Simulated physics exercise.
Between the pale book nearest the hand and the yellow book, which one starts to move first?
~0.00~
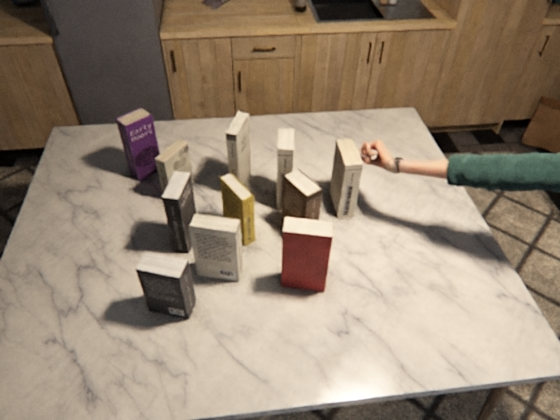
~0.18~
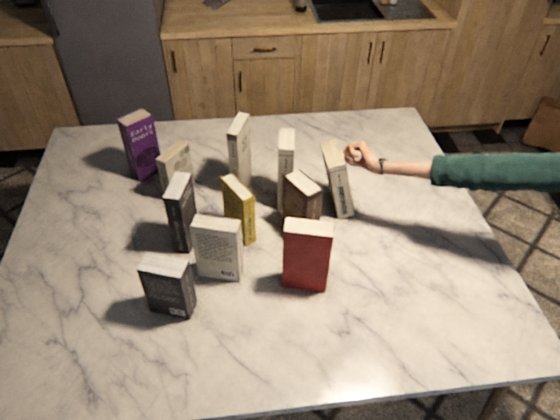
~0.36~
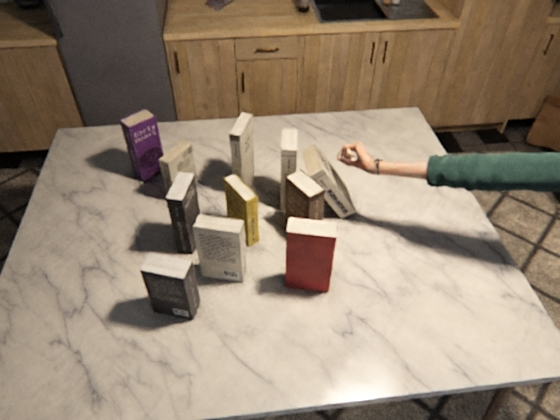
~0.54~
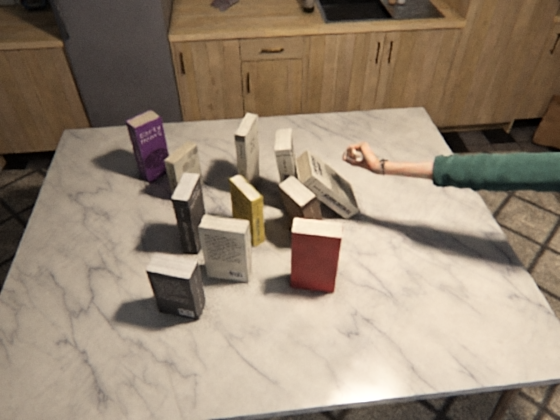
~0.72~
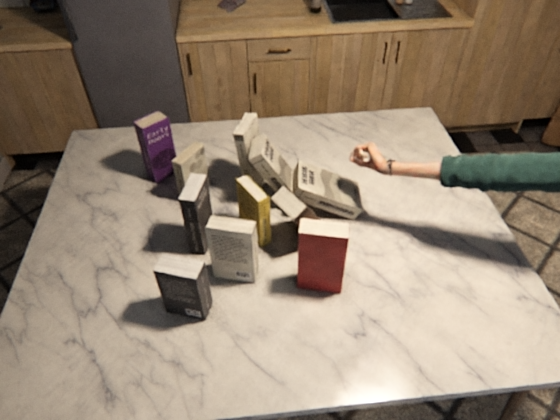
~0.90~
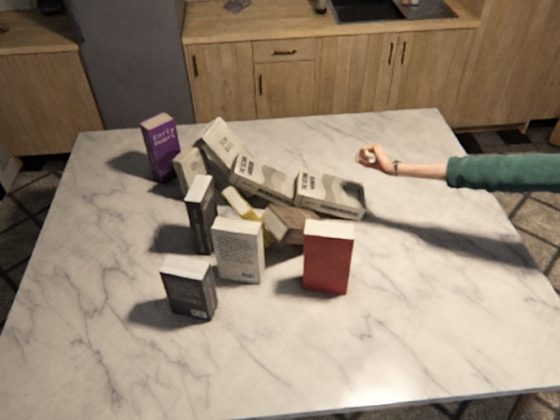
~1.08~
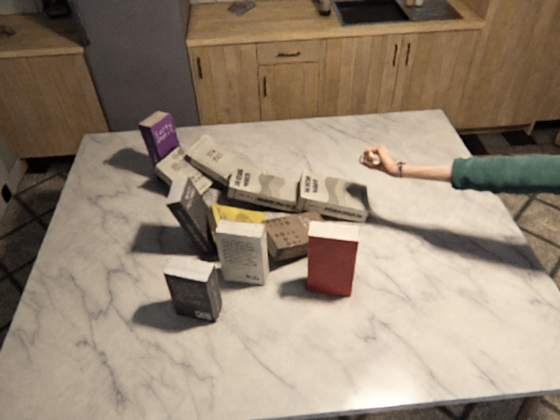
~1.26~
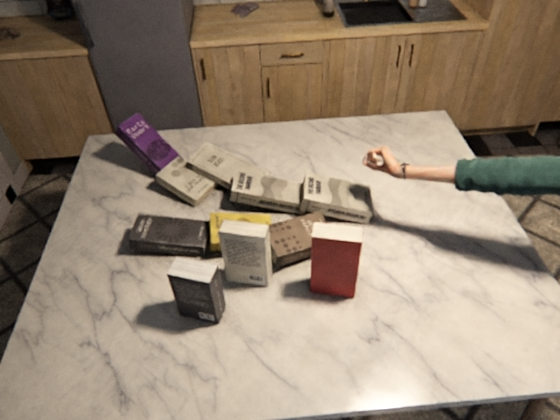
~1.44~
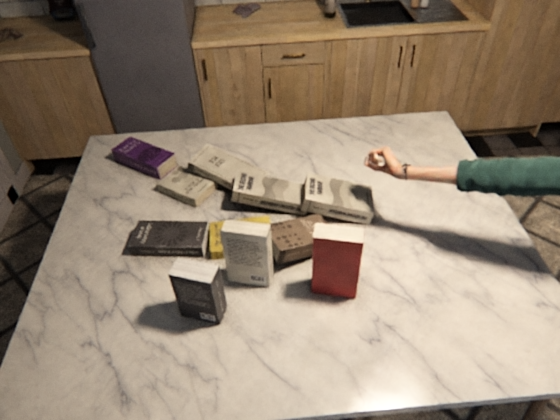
The pale book nearest the hand moves first, tipping left when it is pushed. The yellow book only starts to lean later, after other books have begun falling.
A hand pushes one book on a marble table, toppling others until only three stand.
